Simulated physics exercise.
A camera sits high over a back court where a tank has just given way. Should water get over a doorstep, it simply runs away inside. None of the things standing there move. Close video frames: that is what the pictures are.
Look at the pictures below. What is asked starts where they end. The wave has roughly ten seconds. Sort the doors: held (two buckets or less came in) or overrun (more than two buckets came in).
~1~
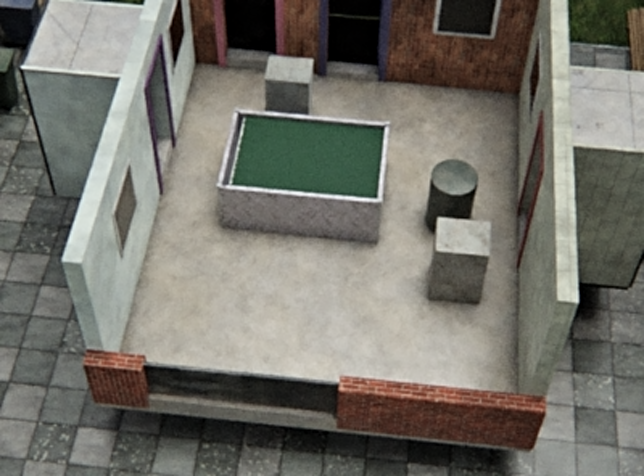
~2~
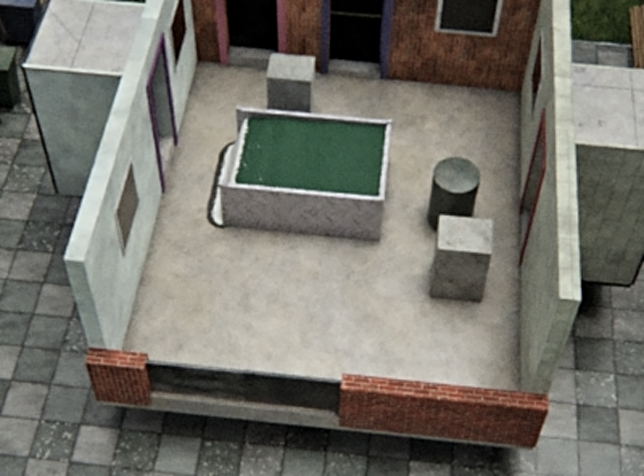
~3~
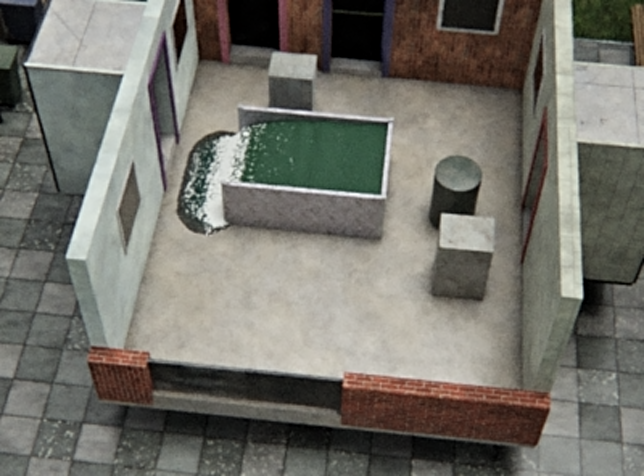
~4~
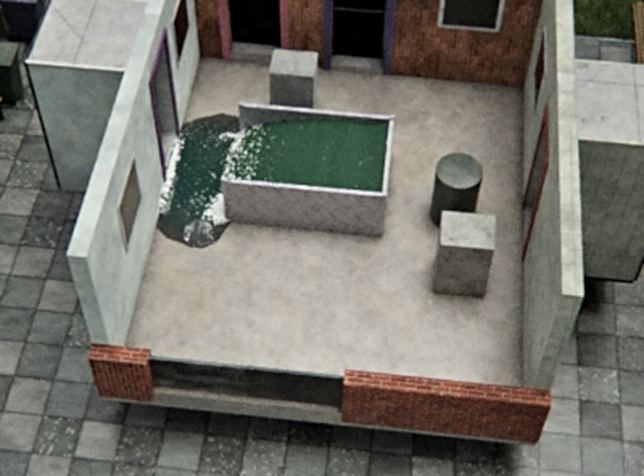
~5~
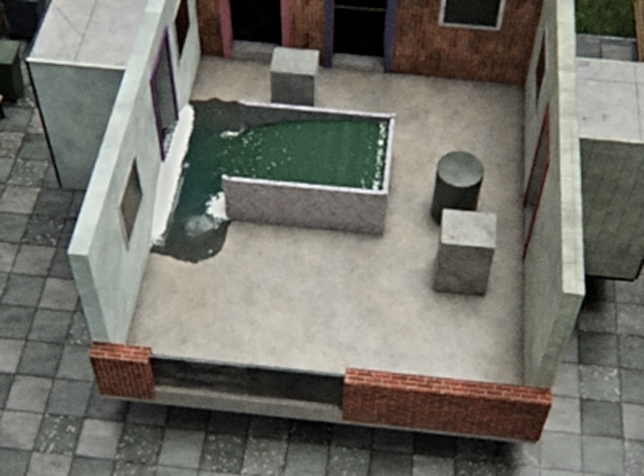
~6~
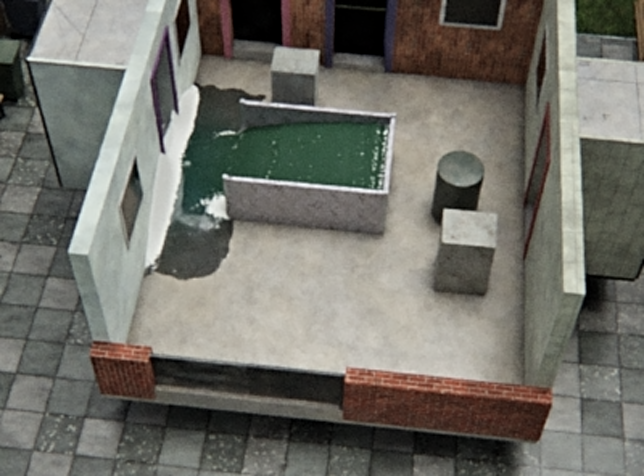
Sorted: Blue door held, pink door overrun, purple door overrun, red door overrun.
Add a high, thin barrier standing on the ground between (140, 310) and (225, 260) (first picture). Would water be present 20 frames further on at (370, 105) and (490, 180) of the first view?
Soaked, not wet.
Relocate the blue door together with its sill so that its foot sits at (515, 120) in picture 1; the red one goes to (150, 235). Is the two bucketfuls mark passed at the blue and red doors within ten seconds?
Blue door: Crosses the line; red door: Crosses the line.
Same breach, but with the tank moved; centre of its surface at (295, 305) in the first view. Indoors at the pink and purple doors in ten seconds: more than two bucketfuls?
Result: Pink tops the limit; purple stays inside the limit.
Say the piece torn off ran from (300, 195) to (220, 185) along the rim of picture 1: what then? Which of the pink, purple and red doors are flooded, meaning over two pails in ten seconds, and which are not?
Result - pink door: Within bounds; purple door: Within bounds; red door: Within bounds.
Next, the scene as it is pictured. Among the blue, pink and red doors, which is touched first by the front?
If you ask me, it's the pink one.
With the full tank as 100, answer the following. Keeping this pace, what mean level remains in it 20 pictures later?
Near 20 in a hundred.
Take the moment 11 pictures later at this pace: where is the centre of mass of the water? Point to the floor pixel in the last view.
Point: (242, 187).
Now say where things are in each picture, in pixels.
In the first picture, still water in the tank at (306, 158).
In the second picture, water pours out at (234, 174) and has run to a hidden place.
In the third picture, water pours out at (236, 174) and has run to (217, 135).
In the fourth picture, the front is at (170, 234), out from the gap at (237, 172).
In the fifth picture, the front is at (152, 247), out from the gap at (238, 171).
In the sixth picture, water pours out at (239, 171) and has run to (145, 272).
A moment on, water covers 20 % of the floor; the blue door not reached, the pink door wet at the sill, nothing in, the purple door far over two buckets in, the red door not reached.
Next, water covers 35 % of the floor; the blue door wet at the sill, nothing in, the pink door under two buckets in, the purple door far over two buckets in, the red door not reached.
Then, water covers 70 % of the floor; the blue door wet at the sill, nothing in, the pink door over two buckets in, the purple door far over two buckets in, the red door not reached.
Later, water covers 90 % of the floor; the blue door wet at the sill, nothing in, the pink door over two buckets in, the purple door far over two buckets in, the red door under two buckets in.
In the end, water covers 100 % of the floor; the blue door wet at the sill, nothing in, the pink door over two buckets in, the purple door far over two buckets in, the red door over two buckets in.
